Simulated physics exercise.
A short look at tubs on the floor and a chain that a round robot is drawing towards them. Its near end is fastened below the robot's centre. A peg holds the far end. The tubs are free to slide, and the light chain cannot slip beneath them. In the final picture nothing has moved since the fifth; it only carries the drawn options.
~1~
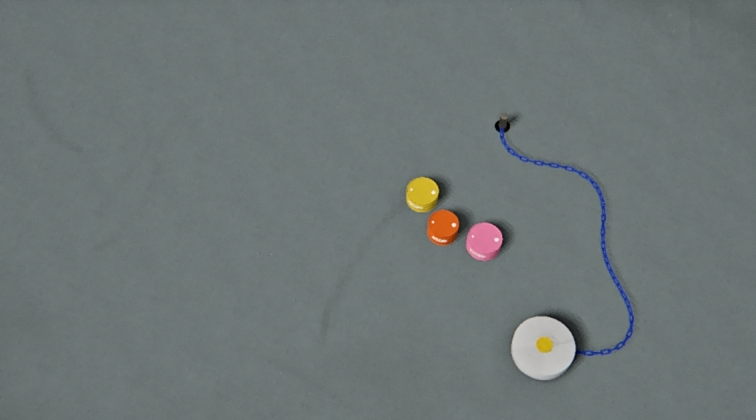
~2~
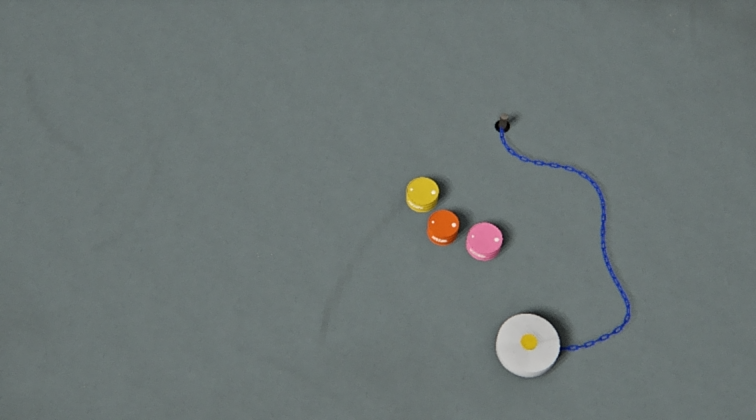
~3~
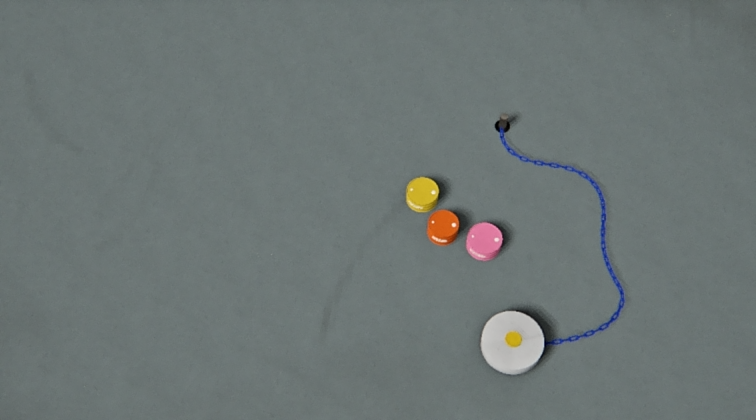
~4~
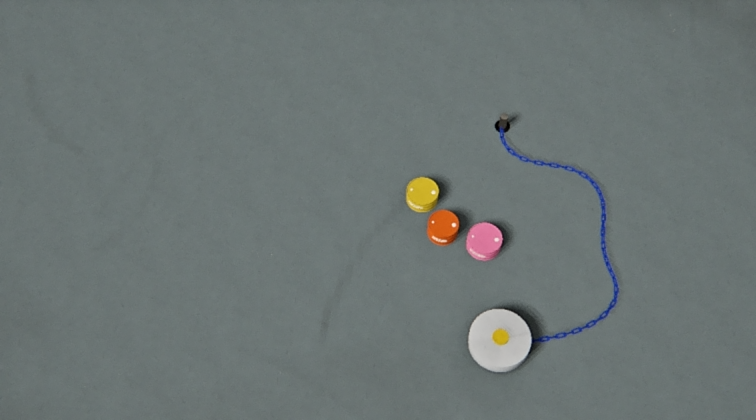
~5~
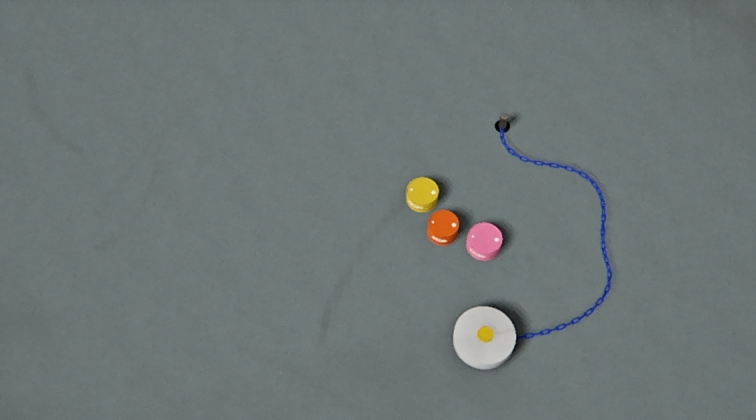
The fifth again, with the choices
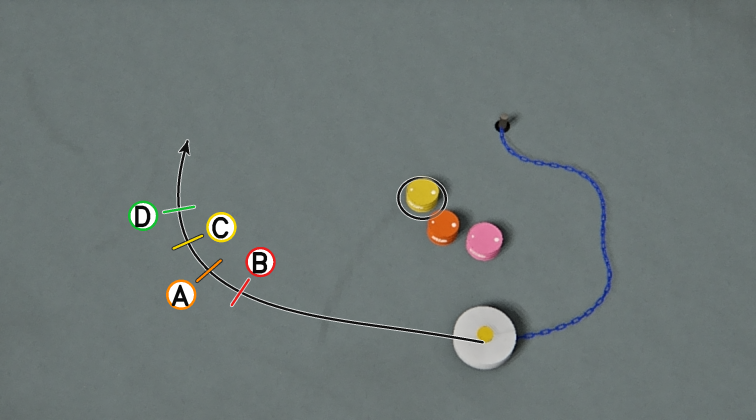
On a grey floor, a round white robot slides left past three still tubs, trailing a blue chain.
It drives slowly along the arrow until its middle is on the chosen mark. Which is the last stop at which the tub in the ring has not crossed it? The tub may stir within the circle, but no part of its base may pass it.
It should halt at A.
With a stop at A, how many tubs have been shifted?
Two.
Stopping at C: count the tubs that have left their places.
Three.
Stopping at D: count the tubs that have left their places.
Three.
On the marked copy, A at (209, 271); B at (240, 292); C at (188, 242); D at (179, 210); the ring at (422, 198); the route from (483, 342) via (251, 297) to (188, 141).
Following A. Soon after the start, robot (381, 322); yellow tub (422, 195).
Later, robot (279, 303); yellow tub (422, 195).
In the end, robot (207, 266); orange tub (431, 225); pink tub (454, 207); yellow tub (422, 195); the yellow tub is still in its ring.
As for the rest, B is safe but short; C drags the ringed tub to (411, 184); D drags the ringed tub to (404, 175).
